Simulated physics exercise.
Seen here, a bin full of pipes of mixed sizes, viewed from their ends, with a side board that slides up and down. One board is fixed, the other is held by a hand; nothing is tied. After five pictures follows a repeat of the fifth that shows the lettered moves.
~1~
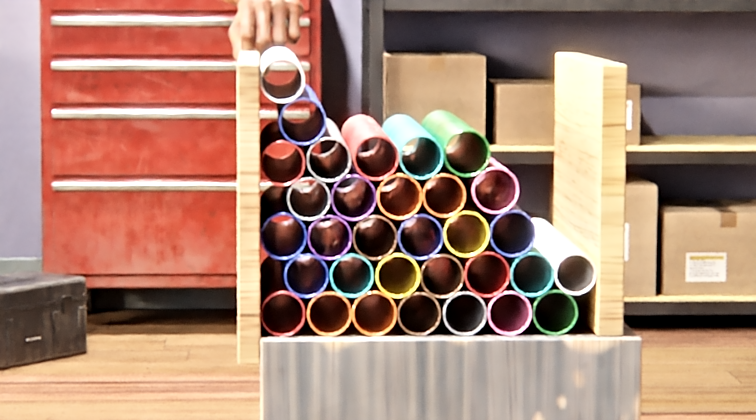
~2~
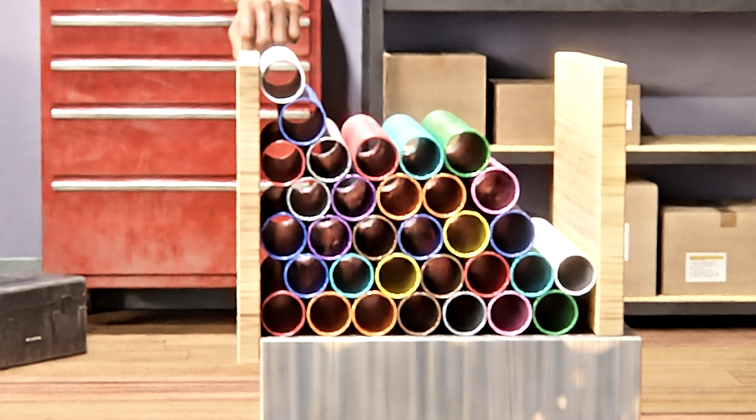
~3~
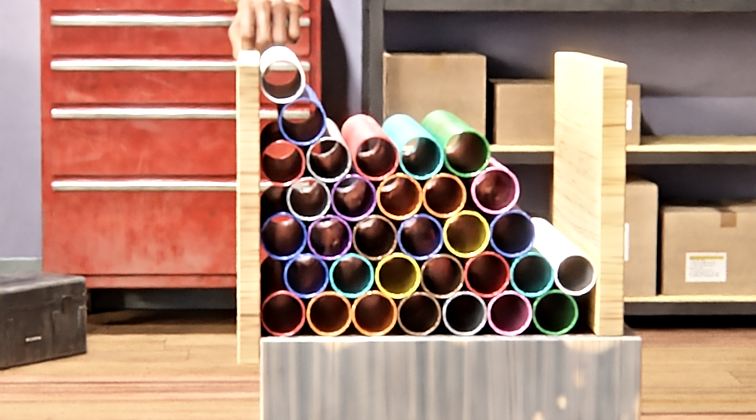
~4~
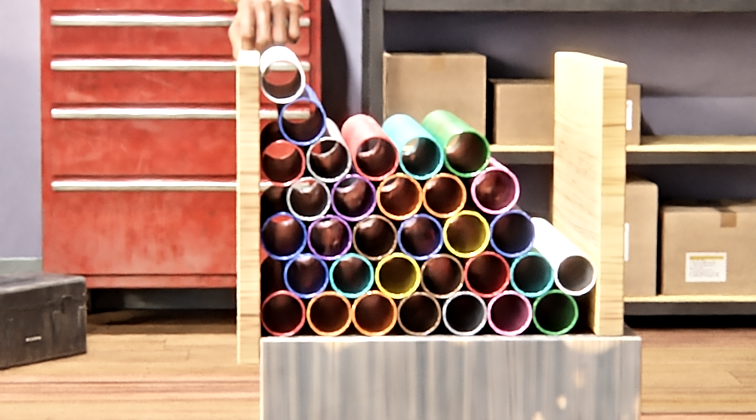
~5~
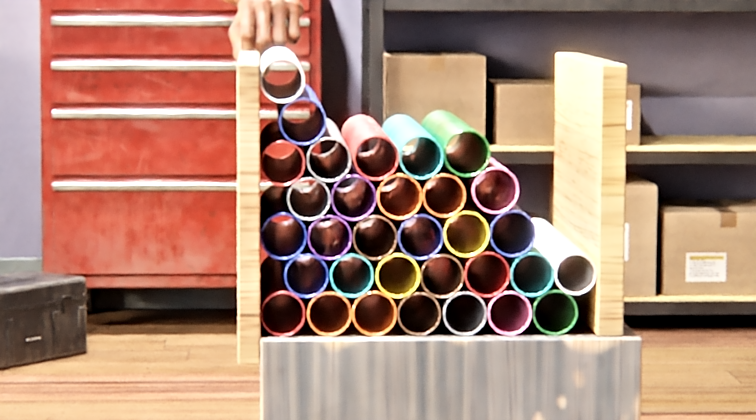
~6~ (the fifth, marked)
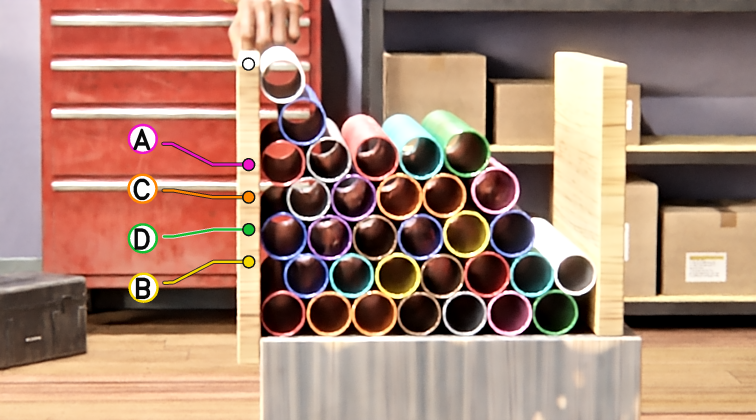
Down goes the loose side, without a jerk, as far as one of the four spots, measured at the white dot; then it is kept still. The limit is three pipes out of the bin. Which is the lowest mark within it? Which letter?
Slide it to B.
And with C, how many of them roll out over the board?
At C the number is one.
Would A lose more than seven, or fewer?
It loses fewer than seven.
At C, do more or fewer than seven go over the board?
Fewer than seven.
On the marked copy, A at (248, 165); B at (249, 262); C at (249, 197); D at (249, 230); the white dot at (248, 64).
With B. Early on, top of the board (260, 152).
Further on, top of the board (260, 251).
At the end, top of the board (260, 261), three out over the board.
As for the rest, A one out over the board; C one out over the board; D three out over the board.
